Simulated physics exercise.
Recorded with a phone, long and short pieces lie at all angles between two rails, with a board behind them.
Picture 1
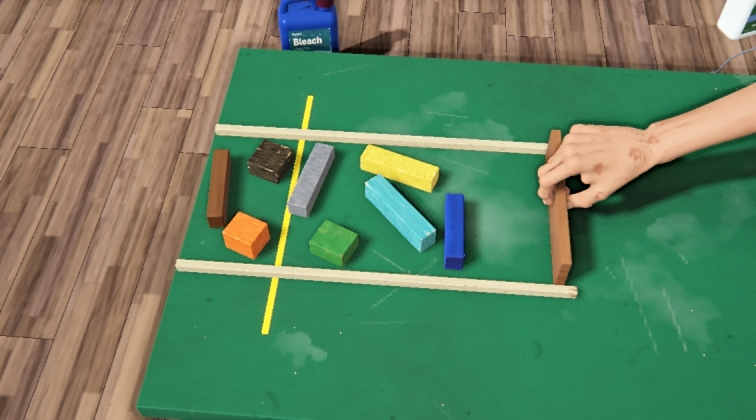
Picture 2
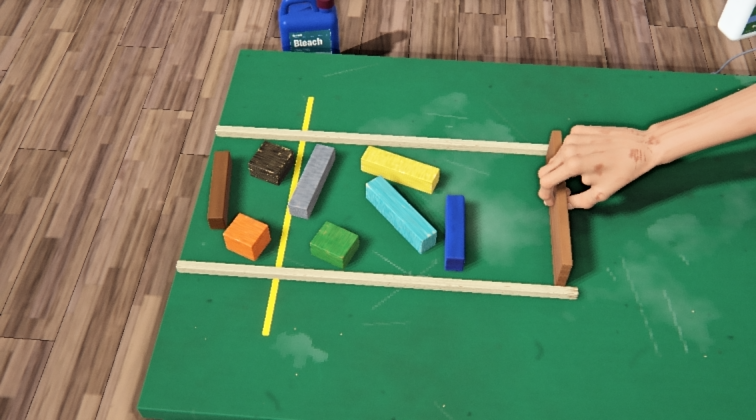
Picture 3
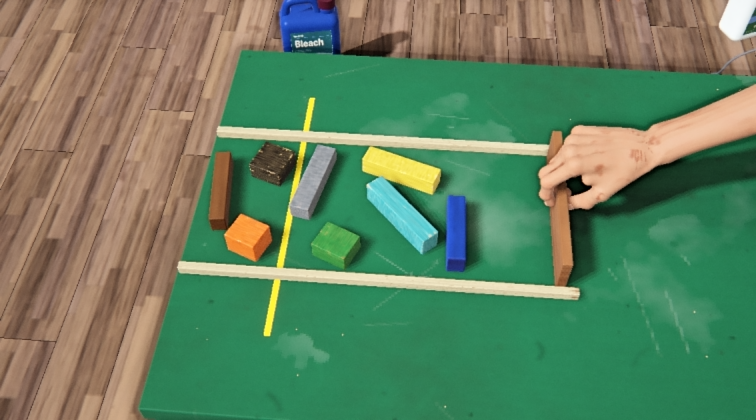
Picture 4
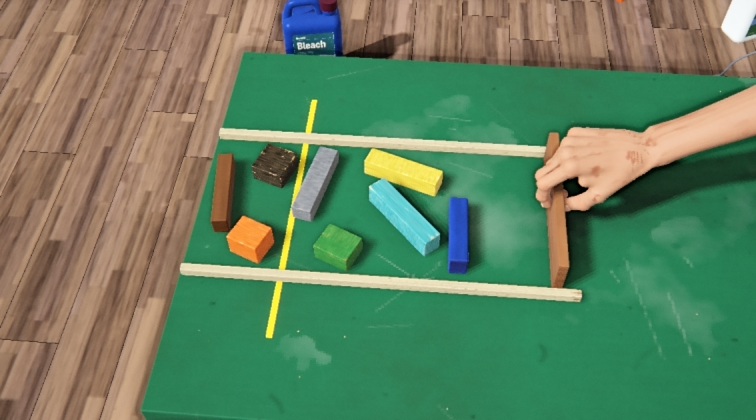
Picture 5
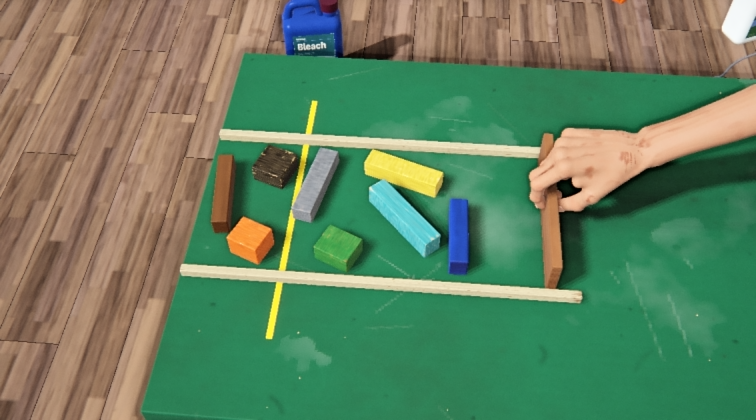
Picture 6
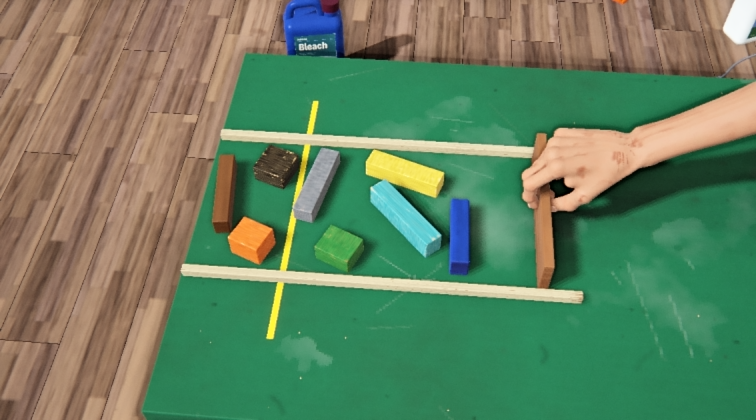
On a green tabletop, a hand held a brown board upright behind scattered coloured blocks lying between two pale rails, and after staying nearly still, it slid the board slightly left while the blocks stayed put.
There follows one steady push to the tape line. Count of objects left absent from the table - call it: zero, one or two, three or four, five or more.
My call is one or two.
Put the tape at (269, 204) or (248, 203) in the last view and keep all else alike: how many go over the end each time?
Respectively 3 and 5.
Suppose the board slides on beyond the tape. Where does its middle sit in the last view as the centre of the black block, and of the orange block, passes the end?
Points: About (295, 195) and about (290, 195).
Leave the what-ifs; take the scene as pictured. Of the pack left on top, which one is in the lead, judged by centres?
Result: The black block.
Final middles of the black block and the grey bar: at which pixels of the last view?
The black block stops around (207, 179); the grey bar around (235, 178).
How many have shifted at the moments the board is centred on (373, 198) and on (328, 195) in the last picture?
Moved so far: 6, later 8.
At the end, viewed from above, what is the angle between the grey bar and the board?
The angle is about 30 degrees.
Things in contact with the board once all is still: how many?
Count recorded: 2.
Soon after, none off yet; brown stick at rest near (225, 193); orange block at rest near (252, 241); black block at rest near (277, 167).
After that, none off yet; brown stick at rest near (225, 193); orange block at rest near (252, 241); black block displaced a little near (261, 170).
In the end, the number that fall off is one or two; gone, brown stick.
